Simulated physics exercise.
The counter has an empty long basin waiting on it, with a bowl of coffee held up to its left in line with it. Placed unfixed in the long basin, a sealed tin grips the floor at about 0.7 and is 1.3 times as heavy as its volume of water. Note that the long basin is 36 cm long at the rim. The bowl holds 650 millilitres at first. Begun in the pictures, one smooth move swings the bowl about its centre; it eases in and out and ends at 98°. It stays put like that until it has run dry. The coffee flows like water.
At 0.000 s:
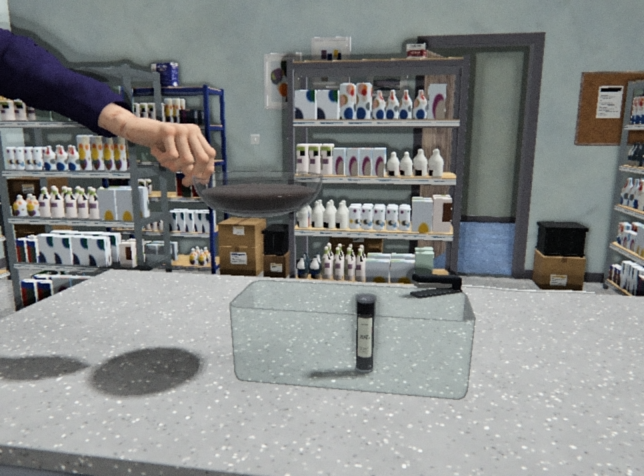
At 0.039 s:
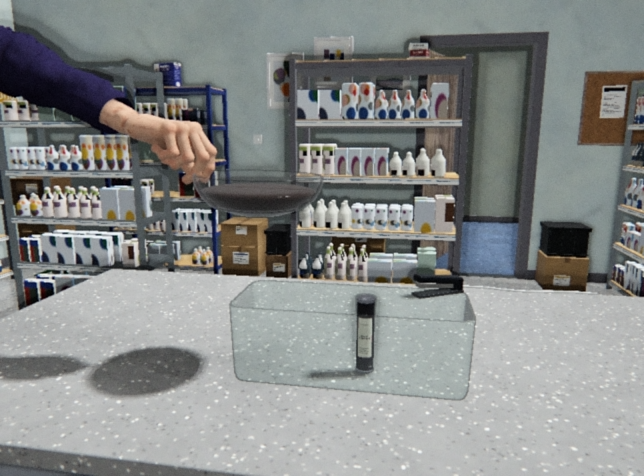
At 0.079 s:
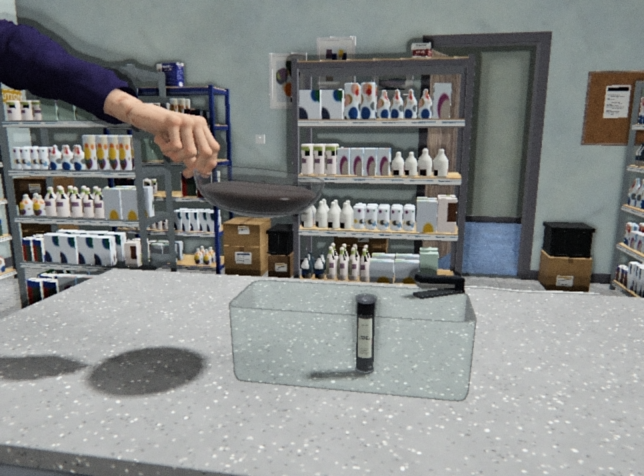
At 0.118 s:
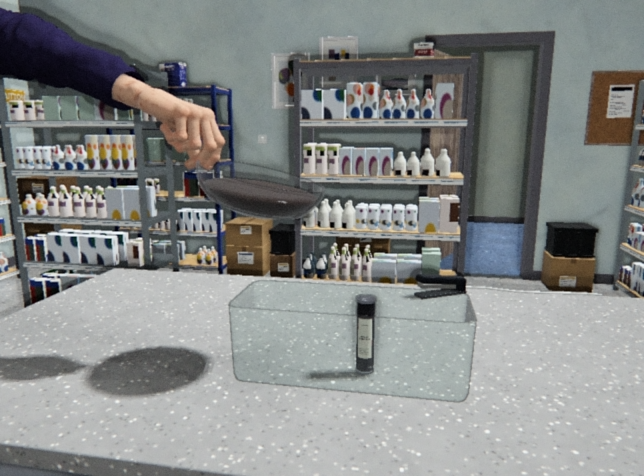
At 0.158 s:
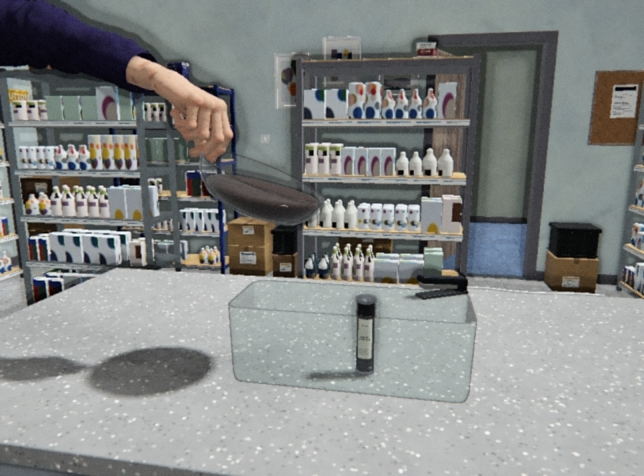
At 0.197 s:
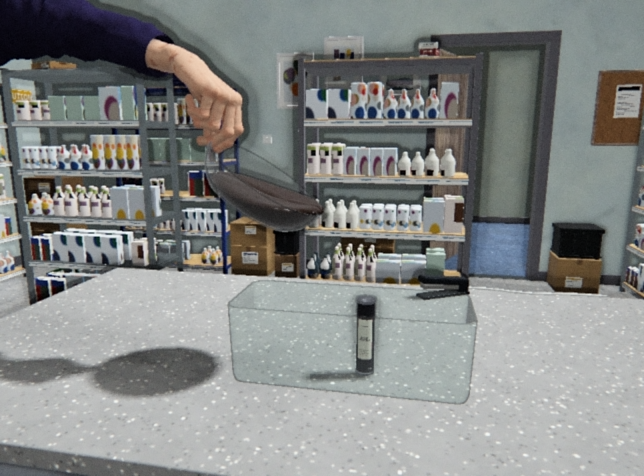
A hand holding a dark bowl of coffee beside a clear long basin on a speckled counter, steadily tilting it rightward.
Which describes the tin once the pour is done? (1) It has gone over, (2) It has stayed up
It has gone over (1).
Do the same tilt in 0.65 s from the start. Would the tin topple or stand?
In that case the tin does not tip.
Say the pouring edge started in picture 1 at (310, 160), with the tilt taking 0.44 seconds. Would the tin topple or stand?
Result: Tin tipped over.
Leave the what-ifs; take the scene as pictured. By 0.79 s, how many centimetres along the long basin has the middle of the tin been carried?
Around 5 cm.
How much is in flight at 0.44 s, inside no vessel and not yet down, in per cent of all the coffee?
At that moment, about 48 percent.
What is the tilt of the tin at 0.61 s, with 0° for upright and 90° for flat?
I'd say it's tipped close to 5 degrees.
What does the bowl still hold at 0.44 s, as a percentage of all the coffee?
Near 1 in a hundred.
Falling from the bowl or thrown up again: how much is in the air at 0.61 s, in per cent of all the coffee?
1 in a hundred, give or take.
By 0.44 s the tilt is 95° and 1 per cent is still to pour; the tin stands where it began.
By 0.61 s the tilt is 98° and 0 per cent is still to pour; the tin leans 7°.
By 0.79 s the tilt is 98° and 0 per cent is still to pour; the tin leans 21°.
By 0.99 s the tilt is 98° and 0 per cent is still to pour; the tin lies on its side.
At rest the tin lies on its side.
